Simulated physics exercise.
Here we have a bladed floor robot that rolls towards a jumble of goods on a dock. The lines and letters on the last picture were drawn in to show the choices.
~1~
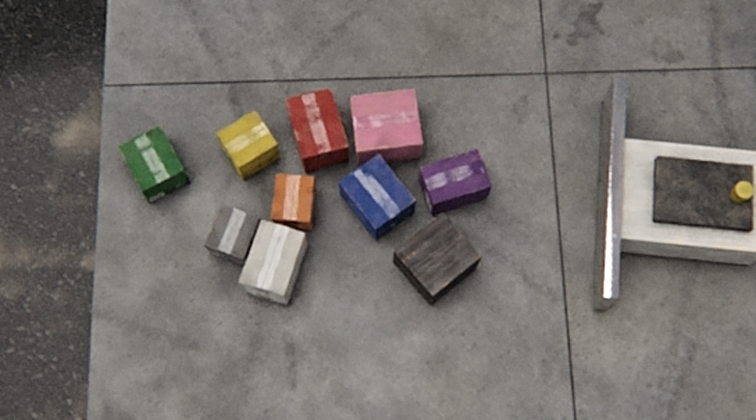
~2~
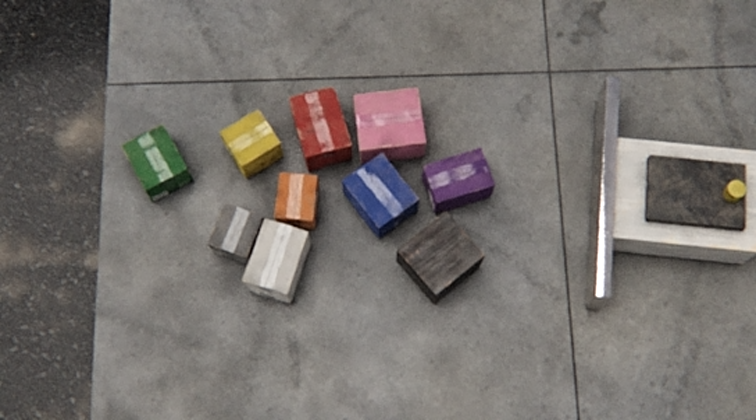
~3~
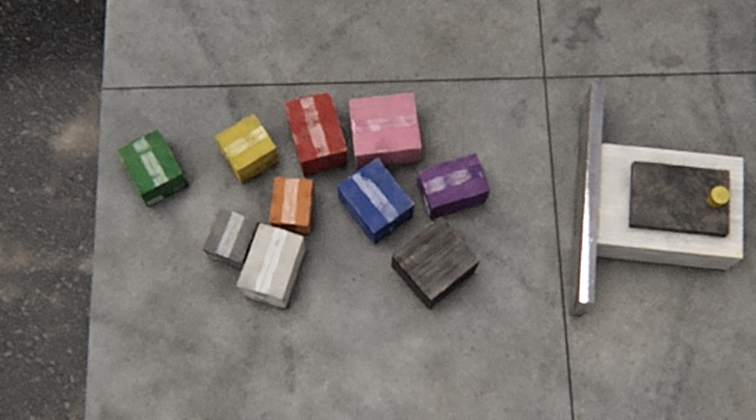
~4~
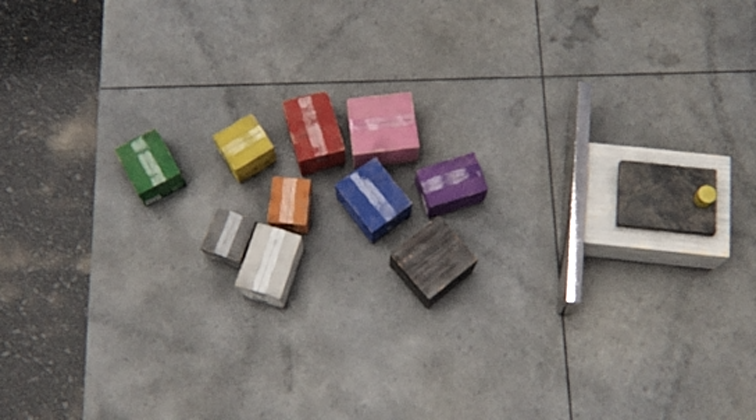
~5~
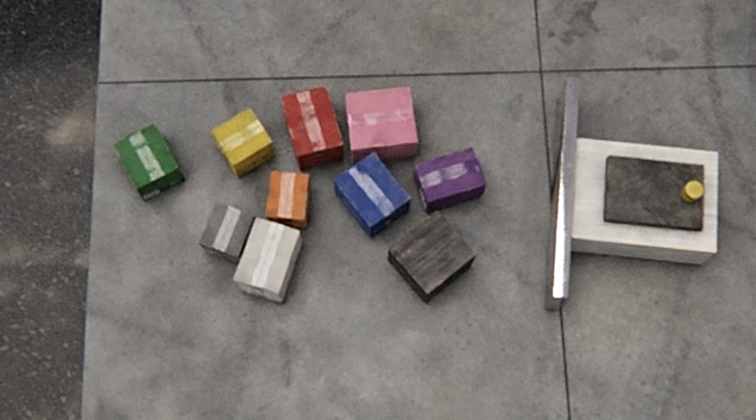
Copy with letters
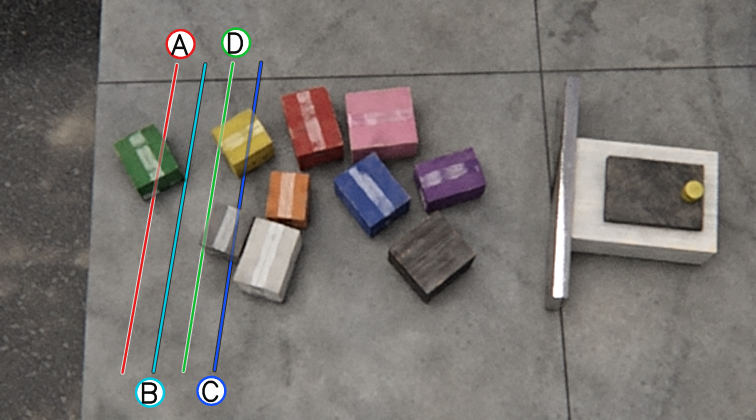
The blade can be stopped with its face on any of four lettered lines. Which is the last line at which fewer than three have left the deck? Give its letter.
C is the last line within the limit.
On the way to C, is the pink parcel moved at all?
Yes.
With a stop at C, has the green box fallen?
Yes.
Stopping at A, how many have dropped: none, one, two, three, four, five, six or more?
Six or more.
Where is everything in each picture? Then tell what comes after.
Blue box (377, 198); grey parcel (235, 235); red parcel (318, 131), in the first picture.
Robot (688, 191); white parcel (278, 261), in the second picture.
Robot (673, 197); purple box (453, 186), in the third picture.
Robot (659, 196); pink parcel (383, 130), in the fourth picture.
Robot (647, 192); black crate (431, 257); blue box (372, 195); grey parcel (229, 233), in the fifth picture.
On the marked copy, A at (151, 212); B at (181, 211); C at (239, 209); D at (209, 210).
With C. Early on, robot (528, 195); black crate (392, 256); purple box (409, 172).
Further on, robot (409, 198); grey parcel (173, 251); yellow box (191, 133).
At the end, robot (318, 201); green box over the edge; grey parcel over the edge; two fallen.
As for the rest, A drops seven; B drops five; D drops four.
